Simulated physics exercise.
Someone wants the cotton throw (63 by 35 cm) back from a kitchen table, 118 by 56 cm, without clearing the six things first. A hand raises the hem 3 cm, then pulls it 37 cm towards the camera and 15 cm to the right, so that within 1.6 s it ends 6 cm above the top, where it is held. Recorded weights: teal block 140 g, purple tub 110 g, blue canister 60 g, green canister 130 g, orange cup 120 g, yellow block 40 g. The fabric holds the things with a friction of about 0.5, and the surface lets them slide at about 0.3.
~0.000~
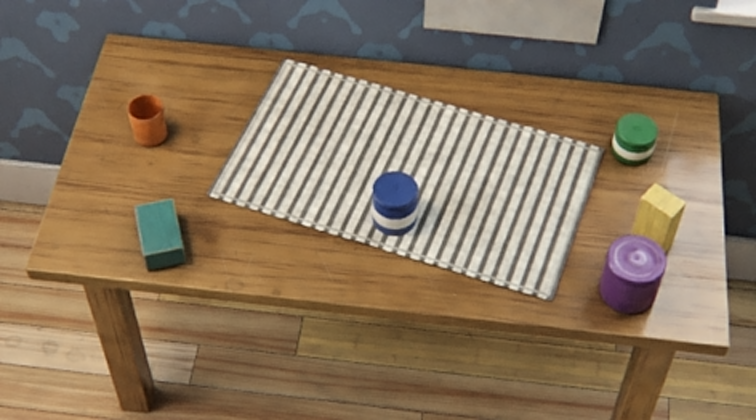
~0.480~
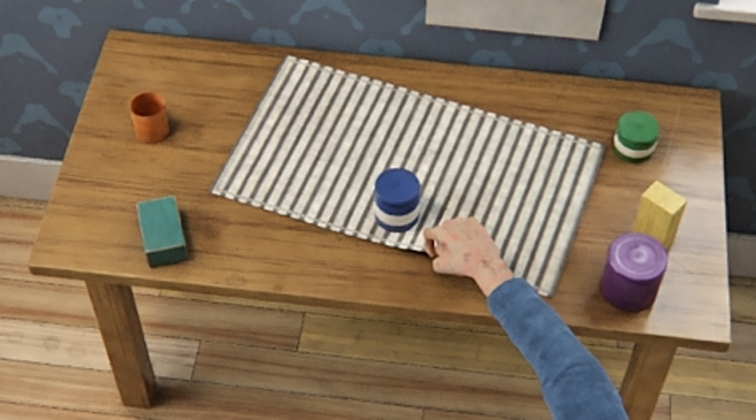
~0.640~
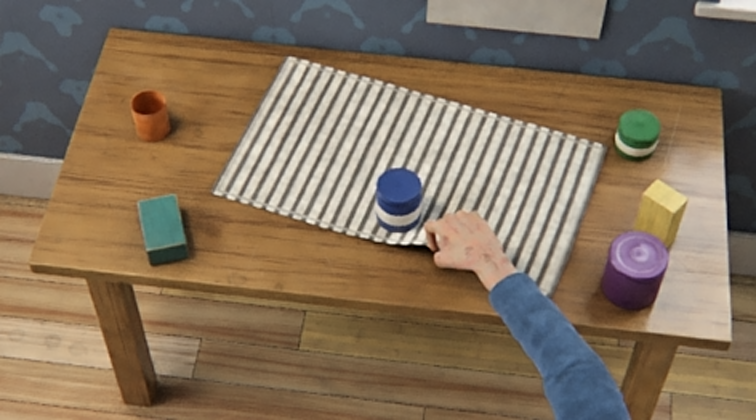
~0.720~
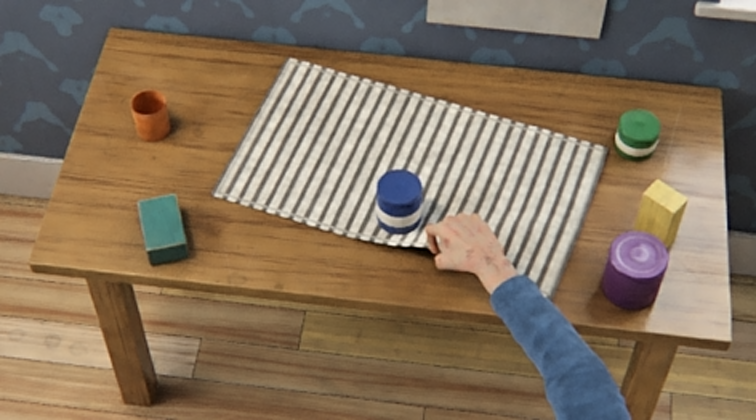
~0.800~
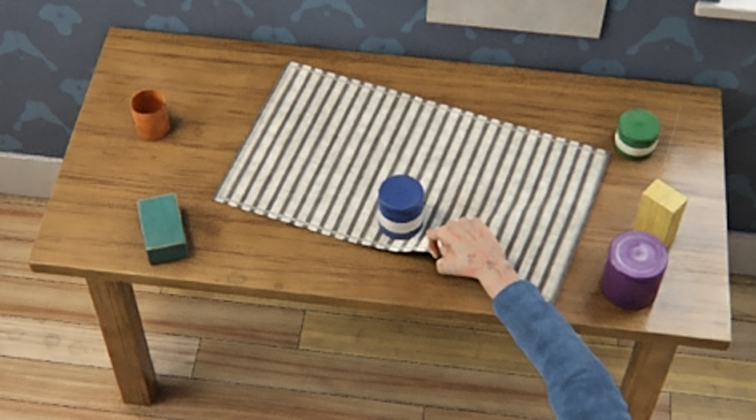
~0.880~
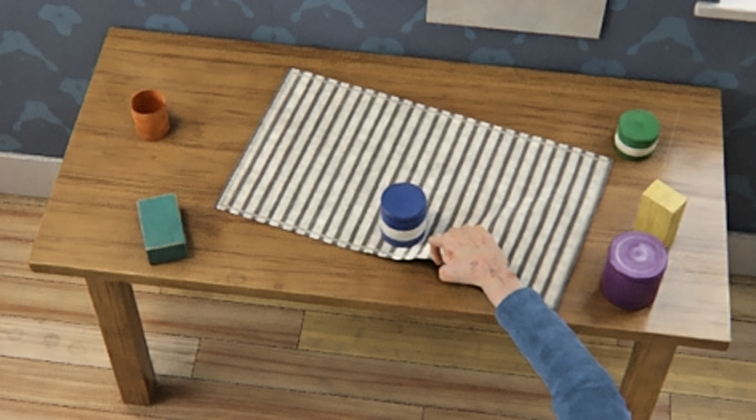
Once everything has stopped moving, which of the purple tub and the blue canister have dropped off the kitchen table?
Outcome: Purple tub: Stays. Blue canister: Leaves.
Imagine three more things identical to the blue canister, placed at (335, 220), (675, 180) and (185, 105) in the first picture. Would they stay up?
In order: Comes off; holds on; holds on.
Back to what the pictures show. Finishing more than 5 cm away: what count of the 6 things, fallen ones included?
The number is 1.
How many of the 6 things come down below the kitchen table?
1 of them.
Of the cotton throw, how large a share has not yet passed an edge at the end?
Roughly 0%.
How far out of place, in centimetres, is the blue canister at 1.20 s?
Estimate: Blue canister displaced by close to 15 cm.
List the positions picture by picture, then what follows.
The first frame shows purple tub (637, 258); blue canister (395, 188); cotton throw corners (207, 195) (284, 60) (604, 149) (552, 301).
The second frame shows cotton throw corners (209, 192) (286, 56); grip (435, 255).
The third frame shows cotton throw corners (211, 193) (287, 57); grip (436, 249).
The fourth frame shows cotton throw corners (211, 195) (288, 58); grip (437, 252).
The fifth frame shows blue canister (402, 192); cotton throw corners (212, 199) (289, 62); grip (438, 256).
The sixth frame shows purple tub (639, 254); blue canister (404, 200); cotton throw corners (214, 207) (290, 69) (613, 160) (555, 313); grip (441, 263).
After 1.2 s, 95 % of the cotton throw is still over the top; blue canister 14 cm off its start.
After 1.5 s, 60 % of the cotton throw is still over the top; blue canister 27 cm off its start.
After 1.9 s, 10 % of the cotton throw is still over the top; blue canister over the edge.
After 2.2 s, 0 % of the cotton throw is still over the top; blue canister over the edge.
After 3.8 s, 0 % of the cotton throw is still over the top; blue canister over the edge, purple tub 0 cm off its start at (639, 255).
